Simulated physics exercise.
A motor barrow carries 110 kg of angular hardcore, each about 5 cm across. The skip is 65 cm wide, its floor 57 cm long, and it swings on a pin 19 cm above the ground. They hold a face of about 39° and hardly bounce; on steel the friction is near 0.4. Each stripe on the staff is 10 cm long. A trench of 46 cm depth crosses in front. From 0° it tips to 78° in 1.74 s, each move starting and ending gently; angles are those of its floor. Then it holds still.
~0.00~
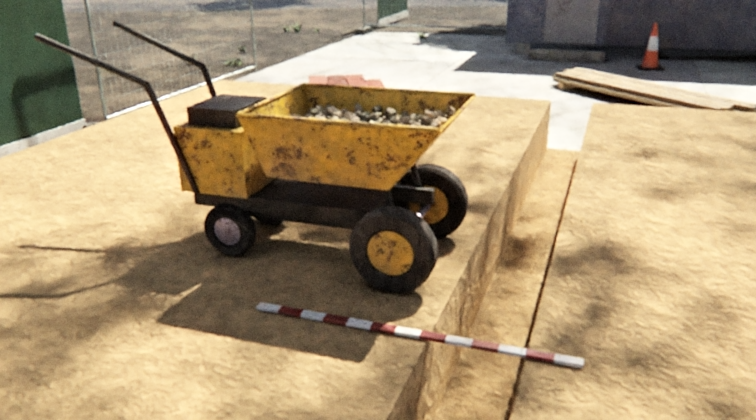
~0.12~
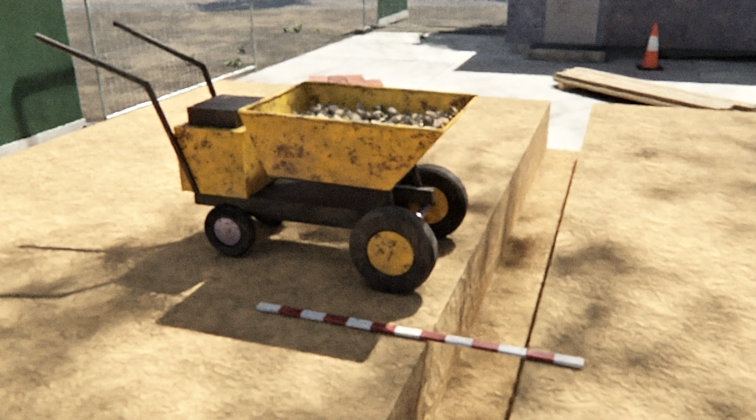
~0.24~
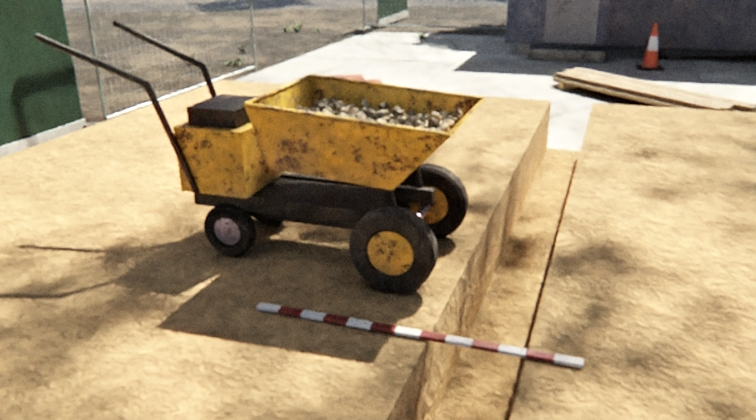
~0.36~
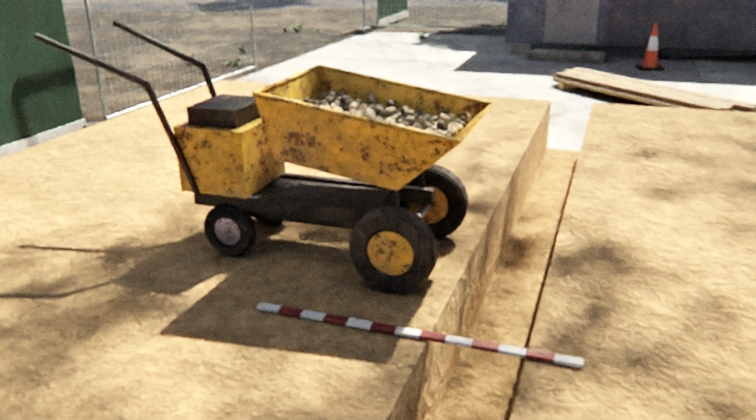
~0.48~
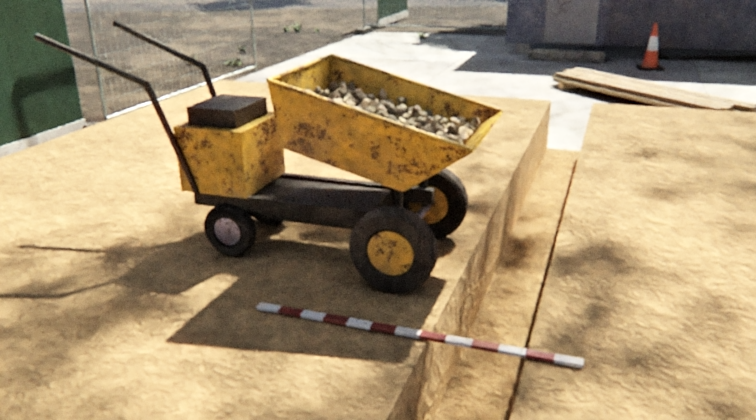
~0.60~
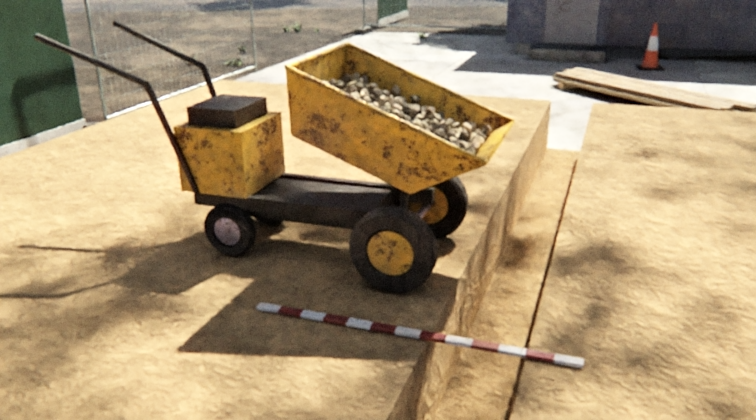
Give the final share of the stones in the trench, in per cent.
Some 10 per cent of it.
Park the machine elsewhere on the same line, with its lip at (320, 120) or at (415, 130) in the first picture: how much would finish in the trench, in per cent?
First some 60, then 65 per cent.
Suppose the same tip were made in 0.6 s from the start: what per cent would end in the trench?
It would be near 5 per cent.
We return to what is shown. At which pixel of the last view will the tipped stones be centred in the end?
Near (587, 283).
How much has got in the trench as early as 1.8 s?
Some 5 per cent.
After 1.3 s the floor is at 66°; 100 % in the skip; the foremost stones are at (539, 225).
After 1.8 s the floor is at 78°; 57 % in the skip, 3 % in the trench, 40 % past the trench; the foremost stones are at (664, 297).
After 2.2 s the floor is at 78°; 37 % in the skip, 7 % in the trench, 56 % past the trench; the foremost stones are at (721, 306).
After 4.1 s the floor is at 78°; 35 % in the skip, 10 % in the trench, 55 % past the trench; the foremost stones are at (727, 307).
